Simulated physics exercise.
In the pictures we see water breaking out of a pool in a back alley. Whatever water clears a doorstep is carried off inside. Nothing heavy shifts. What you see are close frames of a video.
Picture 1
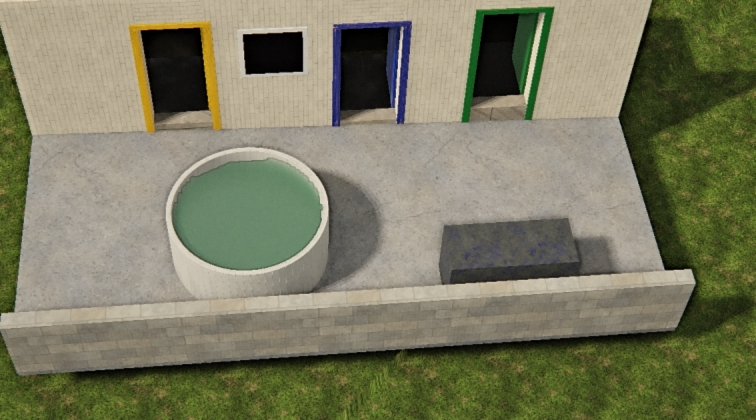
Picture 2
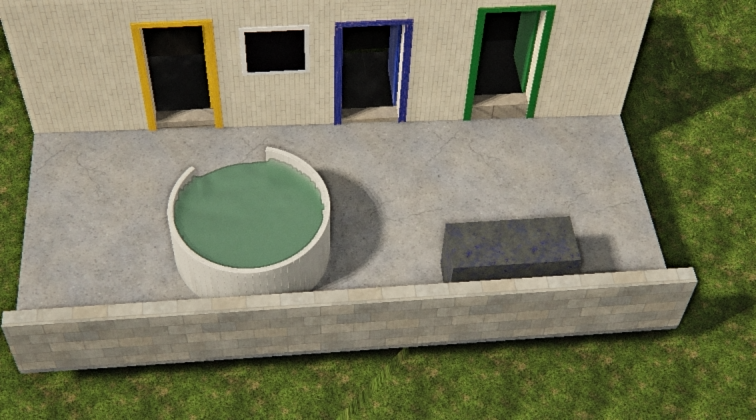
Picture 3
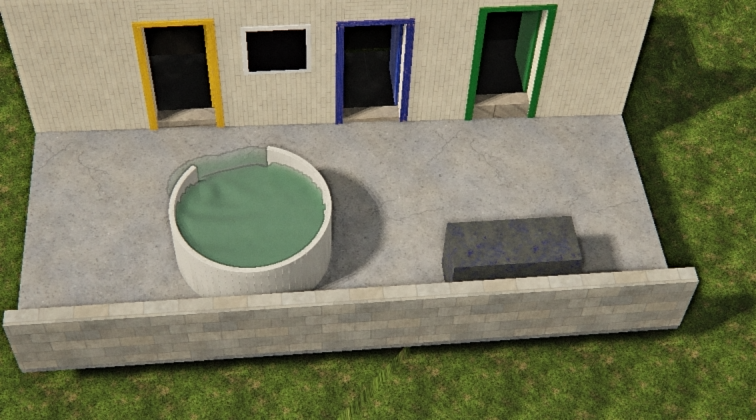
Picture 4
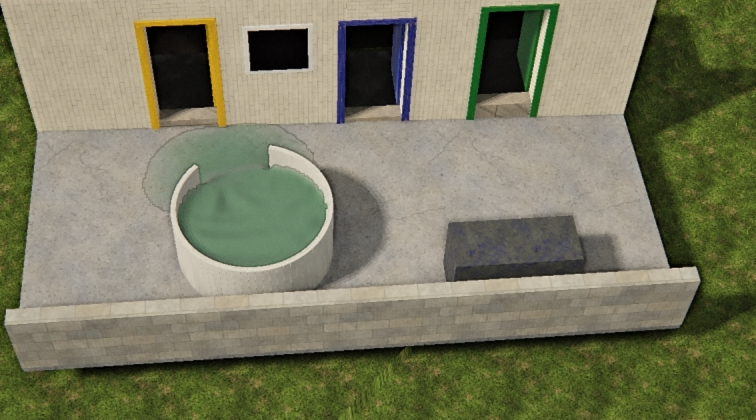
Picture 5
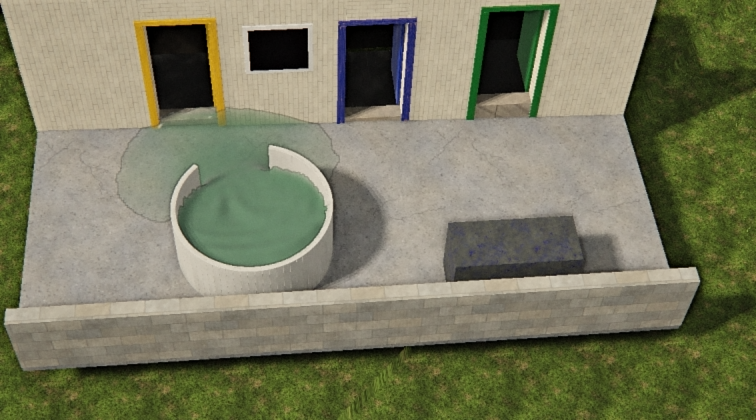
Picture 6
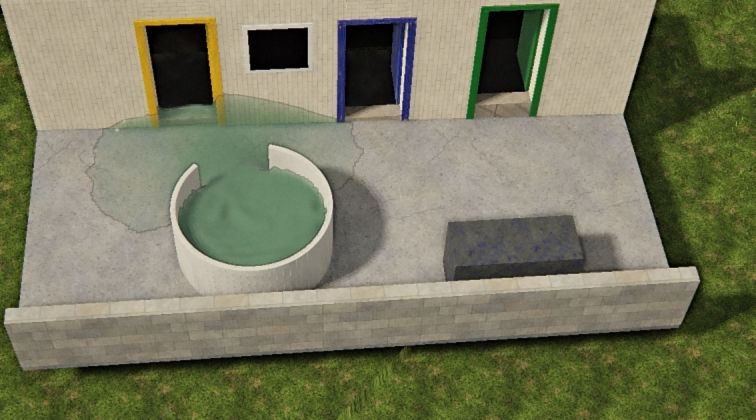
A round pool's far side opens, and green water spreads outward across the grey paving.
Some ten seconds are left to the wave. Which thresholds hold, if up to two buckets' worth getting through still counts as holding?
The green door holds; the blue door holds; the yellow door does not hold.
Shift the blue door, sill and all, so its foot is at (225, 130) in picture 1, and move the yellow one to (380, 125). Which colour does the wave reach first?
My answer is the blue one.
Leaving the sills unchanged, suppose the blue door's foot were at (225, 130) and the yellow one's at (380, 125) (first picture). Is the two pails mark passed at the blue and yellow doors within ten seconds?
In short: Blue door passes that mark, yellow door lets less in.
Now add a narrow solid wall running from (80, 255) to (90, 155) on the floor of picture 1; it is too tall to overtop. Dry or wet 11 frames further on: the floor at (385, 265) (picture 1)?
Result at that point: Unwetted.
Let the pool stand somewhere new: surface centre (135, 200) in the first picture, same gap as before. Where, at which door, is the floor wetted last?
Answer: The door marked green.
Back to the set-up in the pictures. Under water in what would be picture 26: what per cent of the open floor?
That should be about 70 %.
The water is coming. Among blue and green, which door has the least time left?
That's the door marked blue.
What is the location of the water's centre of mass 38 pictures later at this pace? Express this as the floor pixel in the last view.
It is near (289, 202).
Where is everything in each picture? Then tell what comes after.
In the first frame, the round pool at (248, 212) is whole and still.
In the second frame, water pours out on the round pool's far side and has run to a hidden place.
In the third frame, water pours out on the round pool's far side and has run to a hidden place.
In the fourth frame, the front is at (267, 126), out from the gap on the round pool's far side.
In the fifth frame, water pours out on the round pool's far side and has run to (146, 129).
In the sixth frame, the front is at (110, 130), out from the gap on the round pool's far side.
A moment on, water covers 25 % of the floor; the green door not reached, the blue door wet at the sill, nothing in, the yellow door far over two buckets in.
Next, water covers 45 % of the floor; the green door wet at the sill, nothing in, the blue door under two buckets in, the yellow door far over two buckets in.
Then, water covers 70 % of the floor; the green door wet at the sill, nothing in, the blue door under two buckets in, the yellow door far over two buckets in.
Later, water covers 75 % of the floor; the green door wet at the sill, nothing in, the blue door under two buckets in, the yellow door far over two buckets in.
In the end, water covers 75 % of the floor; the green door wet at the sill, nothing in, the blue door under two buckets in, the yellow door far over two buckets in.
